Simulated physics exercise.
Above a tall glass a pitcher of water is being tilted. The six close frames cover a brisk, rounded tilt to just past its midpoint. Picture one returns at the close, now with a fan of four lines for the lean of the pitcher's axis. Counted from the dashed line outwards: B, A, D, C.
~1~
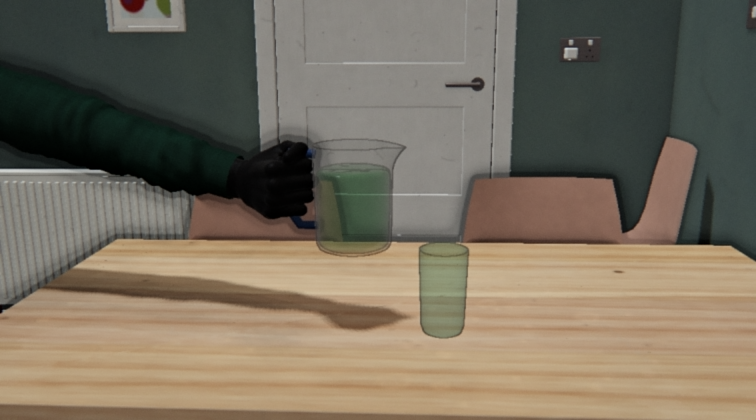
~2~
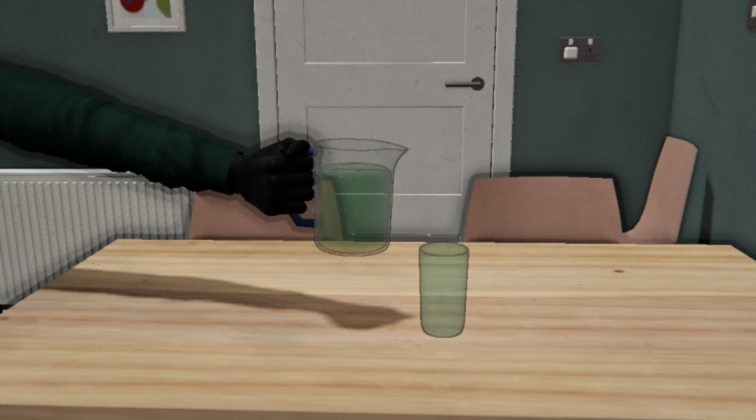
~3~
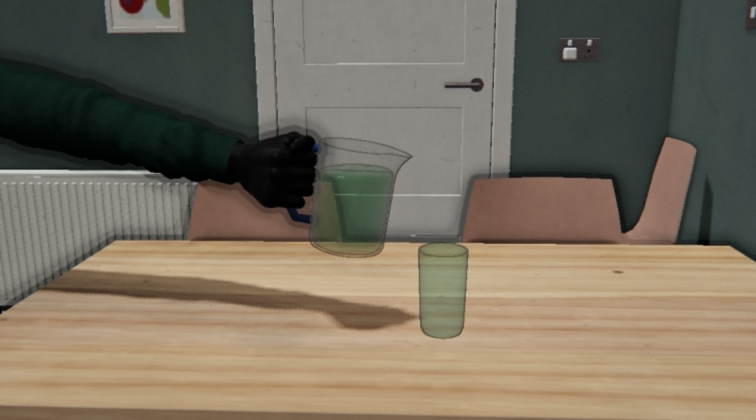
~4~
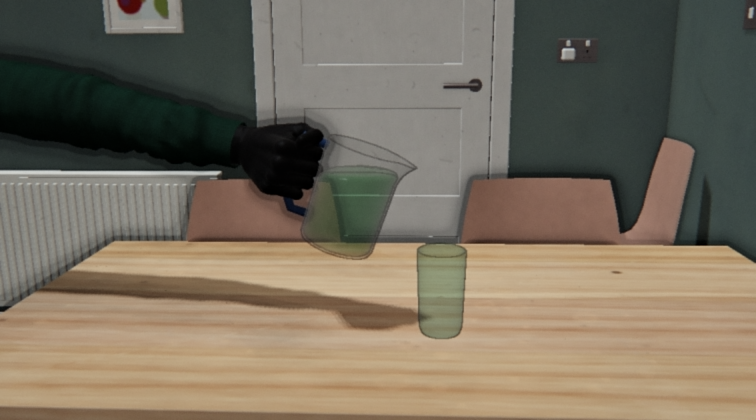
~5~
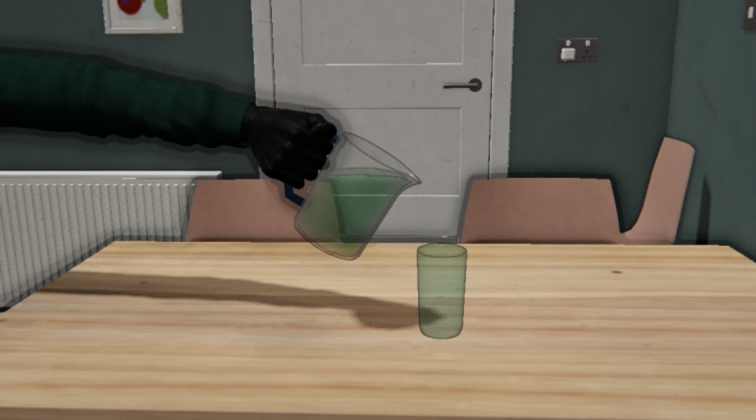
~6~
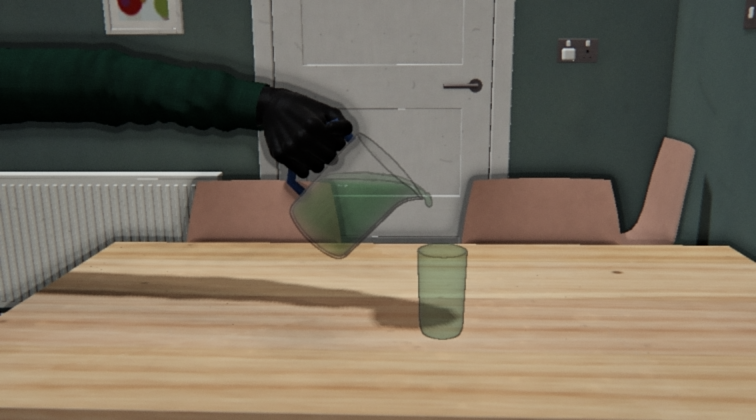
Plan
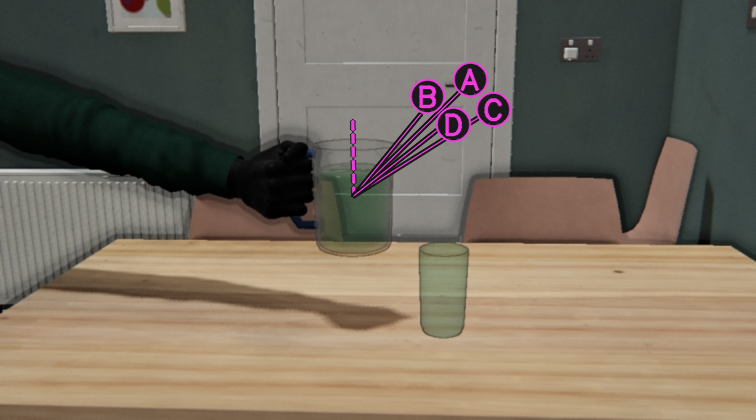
We see a black-gloved hand holding a clear pitcher of green-tinted liquid above a wooden table, beside a tall glass. The hand tilts the pitcher steadily to the right, and liquid reaches the spout and begins to pass over its lip.
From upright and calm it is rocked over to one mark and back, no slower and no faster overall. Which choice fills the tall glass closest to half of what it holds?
D.
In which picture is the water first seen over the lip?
In picture 6.
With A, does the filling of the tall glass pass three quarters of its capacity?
No.
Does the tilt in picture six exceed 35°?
Yes.
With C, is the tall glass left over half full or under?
Over half.
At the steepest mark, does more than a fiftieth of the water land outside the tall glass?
No, it does not.
On the marked copy, A at (459, 92); B at (420, 114); C at (478, 117); D at (436, 130).
For mark A, the tall glass ends with about 31 % of what it can hold.
For mark B, the tall glass ends with about 17 % of what it can hold.
For mark C, the tall glass ends with about 71 % of what it can hold.
For mark D, the tall glass ends with about 48 % of what it can hold.
